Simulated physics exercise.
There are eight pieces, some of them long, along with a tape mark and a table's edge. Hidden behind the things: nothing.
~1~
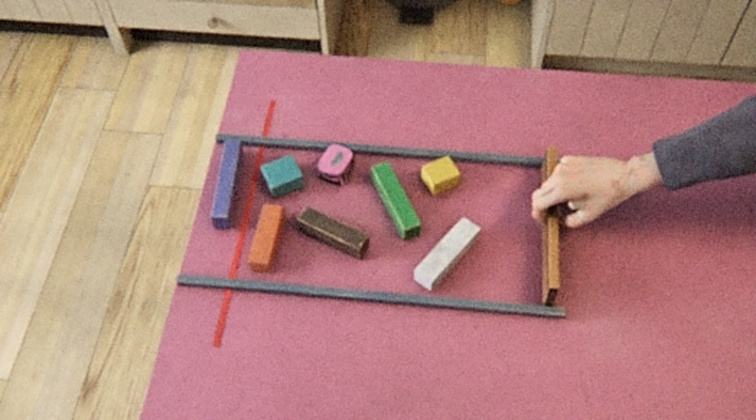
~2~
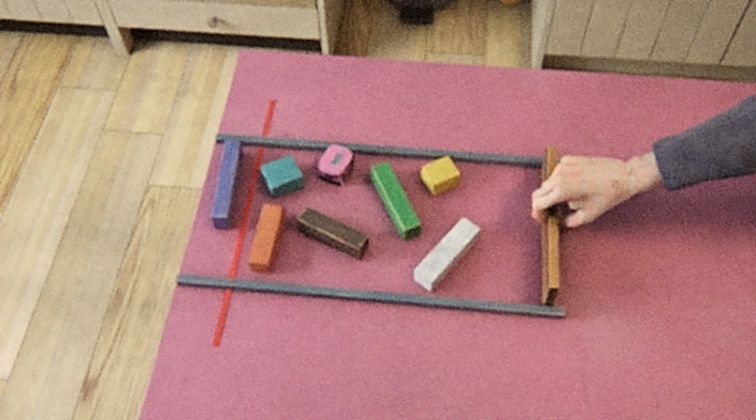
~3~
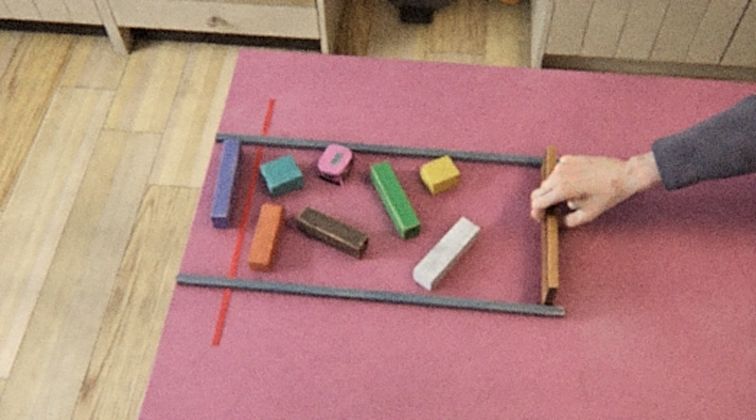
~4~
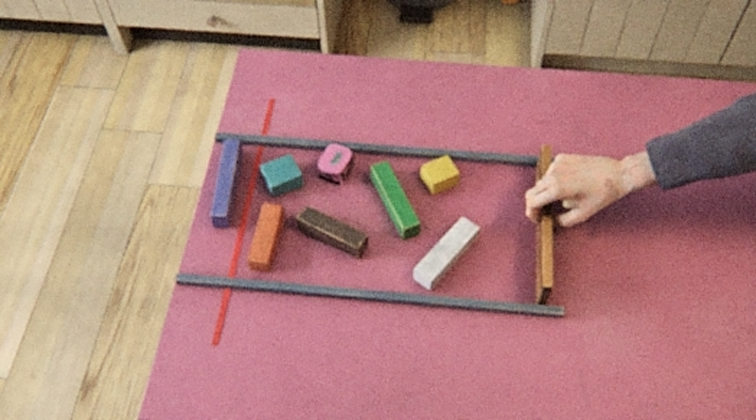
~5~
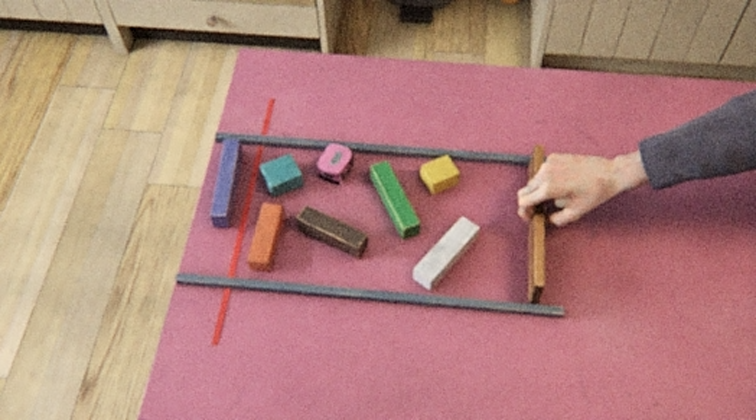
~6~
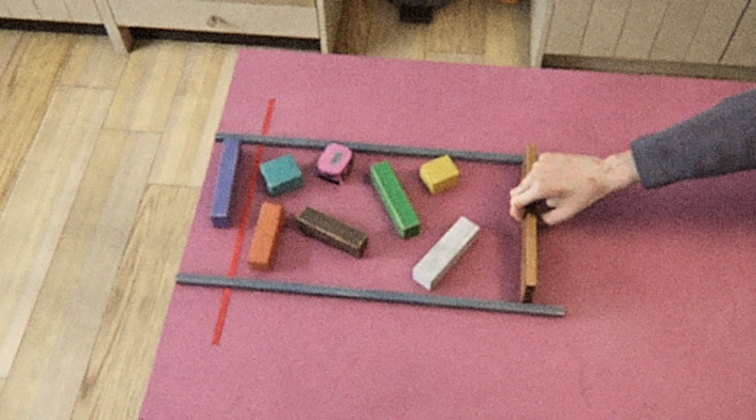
The clip shows colored pieces on a pink surface between two dark rails, with a red tape line at left. A hand holds a brown board upright at right, then slides it slightly left while the pieces stay still.
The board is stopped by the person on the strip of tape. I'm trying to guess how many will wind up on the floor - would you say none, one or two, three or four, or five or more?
The pieces lost over the edge are three or else four.
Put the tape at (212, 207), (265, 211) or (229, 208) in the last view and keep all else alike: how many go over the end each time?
The counts would be 6, 1 and 6.
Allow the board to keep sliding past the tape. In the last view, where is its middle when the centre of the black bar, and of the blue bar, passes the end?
Points: About (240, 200) and about (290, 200).
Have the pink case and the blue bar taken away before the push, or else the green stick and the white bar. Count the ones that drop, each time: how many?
2 in the first try, 1 in the second.
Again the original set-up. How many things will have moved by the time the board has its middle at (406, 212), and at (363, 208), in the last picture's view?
By then 3, and later 7.
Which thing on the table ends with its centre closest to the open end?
The black bar.
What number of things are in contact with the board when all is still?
The number is 2.
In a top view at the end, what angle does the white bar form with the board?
I'd estimate about 0 degrees.
Soon after, none off yet; blue bar at rest near (227, 182); orange bar at rest near (266, 237); turquoise block at rest near (282, 175).
Then, none off yet; blue bar moving near (222, 183); orange bar moved a little near (253, 235); turquoise block moved about its own width near (254, 183).
At rest, the number that fall off is three or four; fallen, pink case, turquoise block, orange bar and blue bar.
